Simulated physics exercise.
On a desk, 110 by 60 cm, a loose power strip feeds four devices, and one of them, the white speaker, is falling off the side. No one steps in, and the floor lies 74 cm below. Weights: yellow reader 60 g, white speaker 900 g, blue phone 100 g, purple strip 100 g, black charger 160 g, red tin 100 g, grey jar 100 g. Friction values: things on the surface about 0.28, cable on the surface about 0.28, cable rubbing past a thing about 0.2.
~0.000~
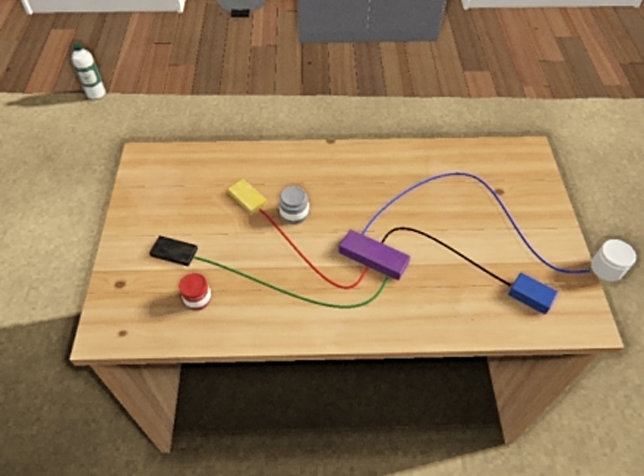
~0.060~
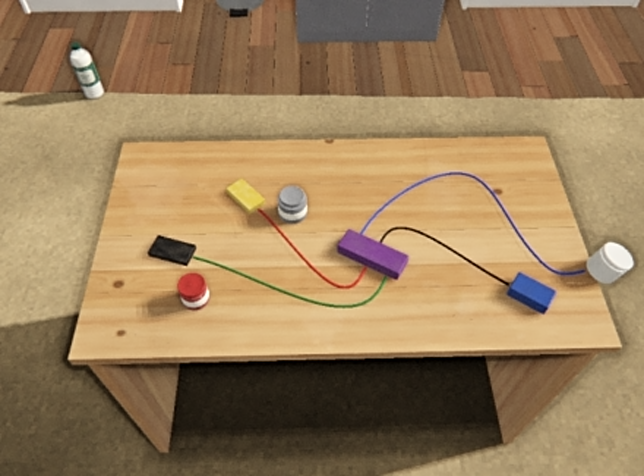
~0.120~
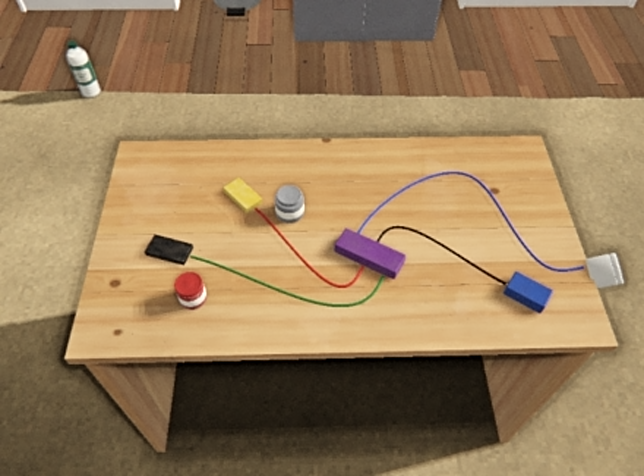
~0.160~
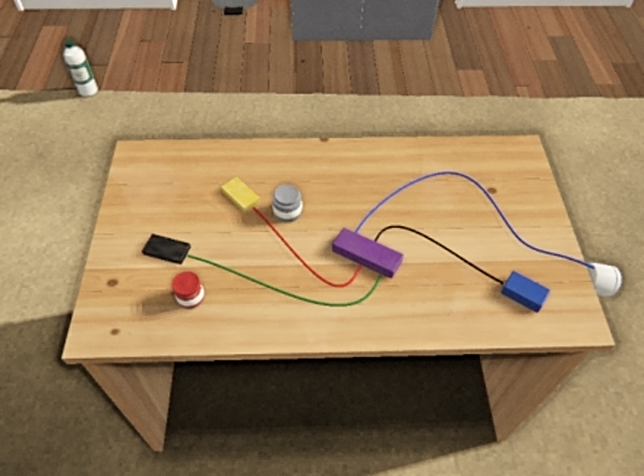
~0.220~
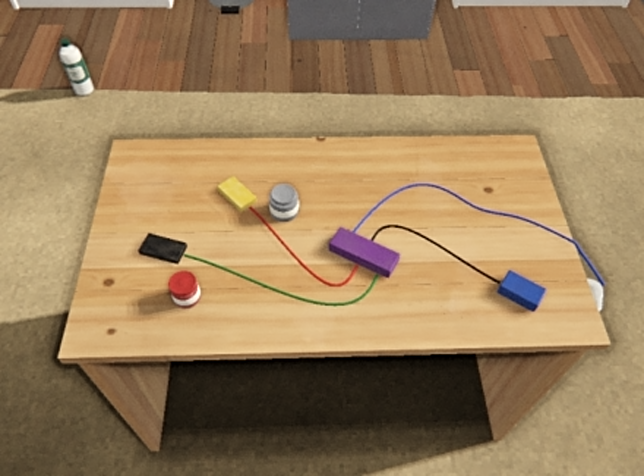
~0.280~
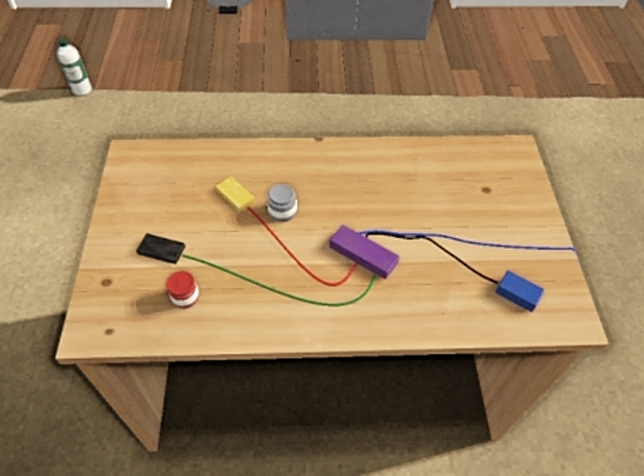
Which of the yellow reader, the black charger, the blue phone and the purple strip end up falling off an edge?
Yellow reader: Falls, black charger: Falls, blue phone: Falls, purple strip: Falls.
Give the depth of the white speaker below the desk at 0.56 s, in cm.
Depth: About 70 cm.
After 0.6 s, the strip's end of the blue cable at (599, 245); purple strip 49 cm off its start, yellow reader 40 cm off its start, black charger 36 cm off its start.
After 0.8 s, the strip has left the top; black charger 111 cm off its start, yellow reader over the edge, purple strip over the edge.
After 1.1 s, the strip has left the top; black charger over the edge, yellow reader over the edge, purple strip over the edge.
After 1.4 s, the strip has left the top; black charger over the edge, yellow reader over the edge, purple strip over the edge.
After 2.6 s, the strip has left the top; black charger over the edge, yellow reader over the edge, purple strip over the edge, blue phone over the edge.
